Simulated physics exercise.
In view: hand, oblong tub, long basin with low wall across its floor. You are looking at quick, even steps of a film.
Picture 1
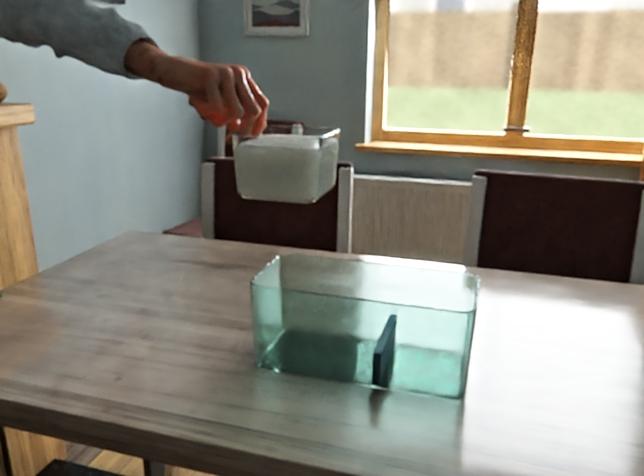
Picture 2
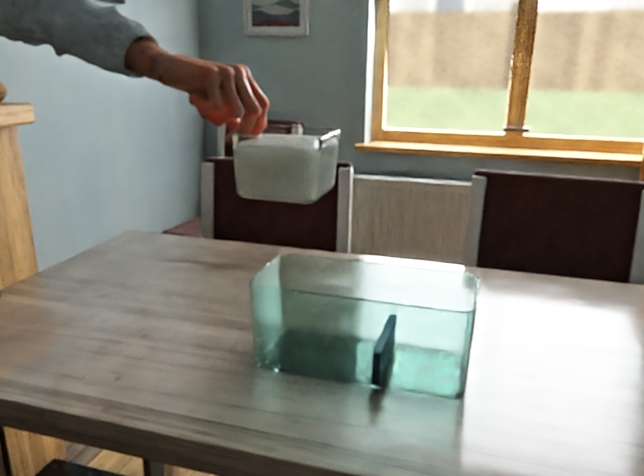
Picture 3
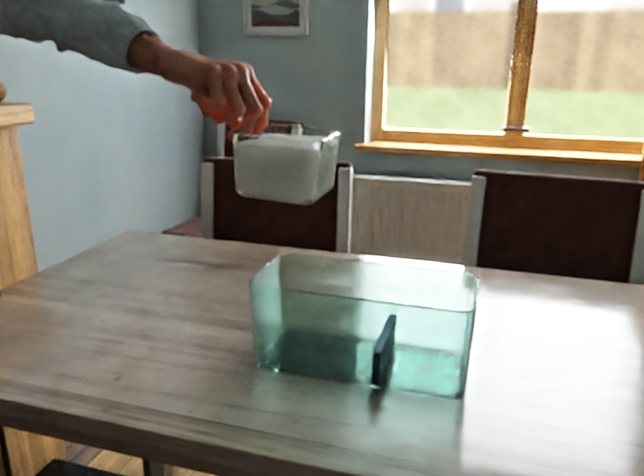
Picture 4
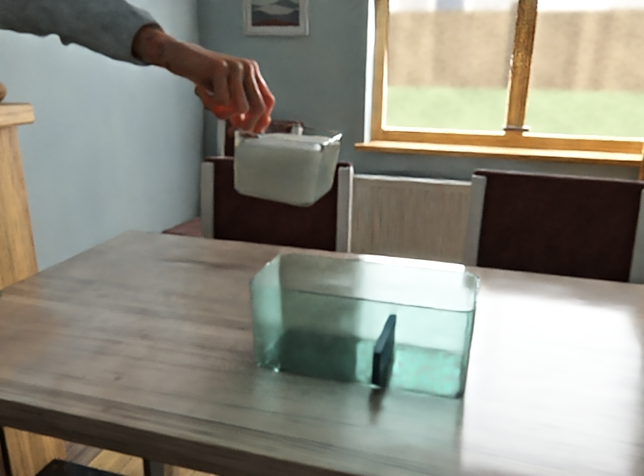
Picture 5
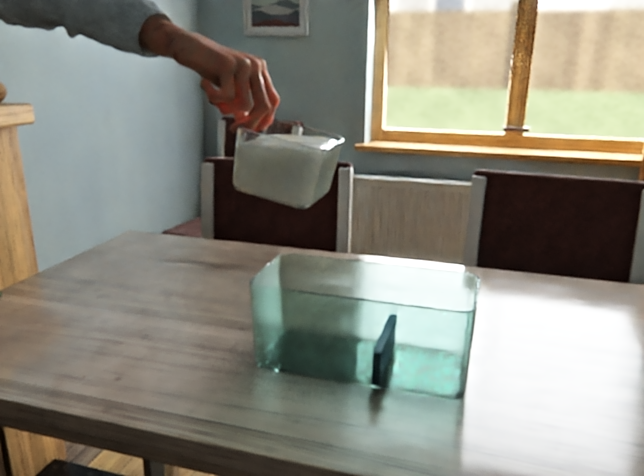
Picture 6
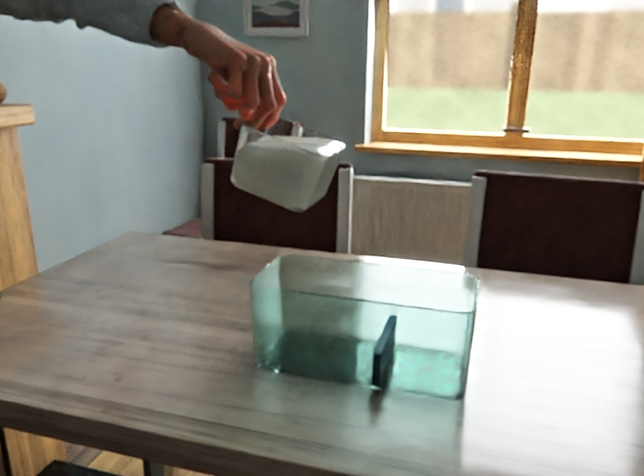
A hand held a small tub of milk above a long, clear greenish basin with a low wall inside, on a wooden table, and gradually tilted the tub down to the right.
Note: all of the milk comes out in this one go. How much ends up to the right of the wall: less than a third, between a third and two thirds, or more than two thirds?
The amount right of the wall is going to settle in the middle, one third to two thirds.
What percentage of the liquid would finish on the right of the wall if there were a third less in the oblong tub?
Near 15 %.
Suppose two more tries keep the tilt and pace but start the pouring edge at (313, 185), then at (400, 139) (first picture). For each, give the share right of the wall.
5 % and 70 %.
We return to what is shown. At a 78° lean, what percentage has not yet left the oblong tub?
Around 45 in a hundred has not poured out yet.
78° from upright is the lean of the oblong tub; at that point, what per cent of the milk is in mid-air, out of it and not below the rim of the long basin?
35 per cent.
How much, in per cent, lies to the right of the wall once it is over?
Around 50 %.
A moment on, the oblong tub is tipped on its side and 45 per cent is still to pour, 6 is left of the wall and 14 right of it.
Next, the oblong tub is tipped right over and 5 per cent is still to pour, 33 is left of the wall and 52 right of it.
Then the oblong tub is tipped right over and 0 per cent is still to pour, 45 is left of the wall and 52 right of it.
Later the oblong tub is tipped right over and 0 per cent is still to pour, 45 is left of the wall and 52 right of it.
At rest 45 per cent lies left of the wall, 52 right of it and 3 outside.
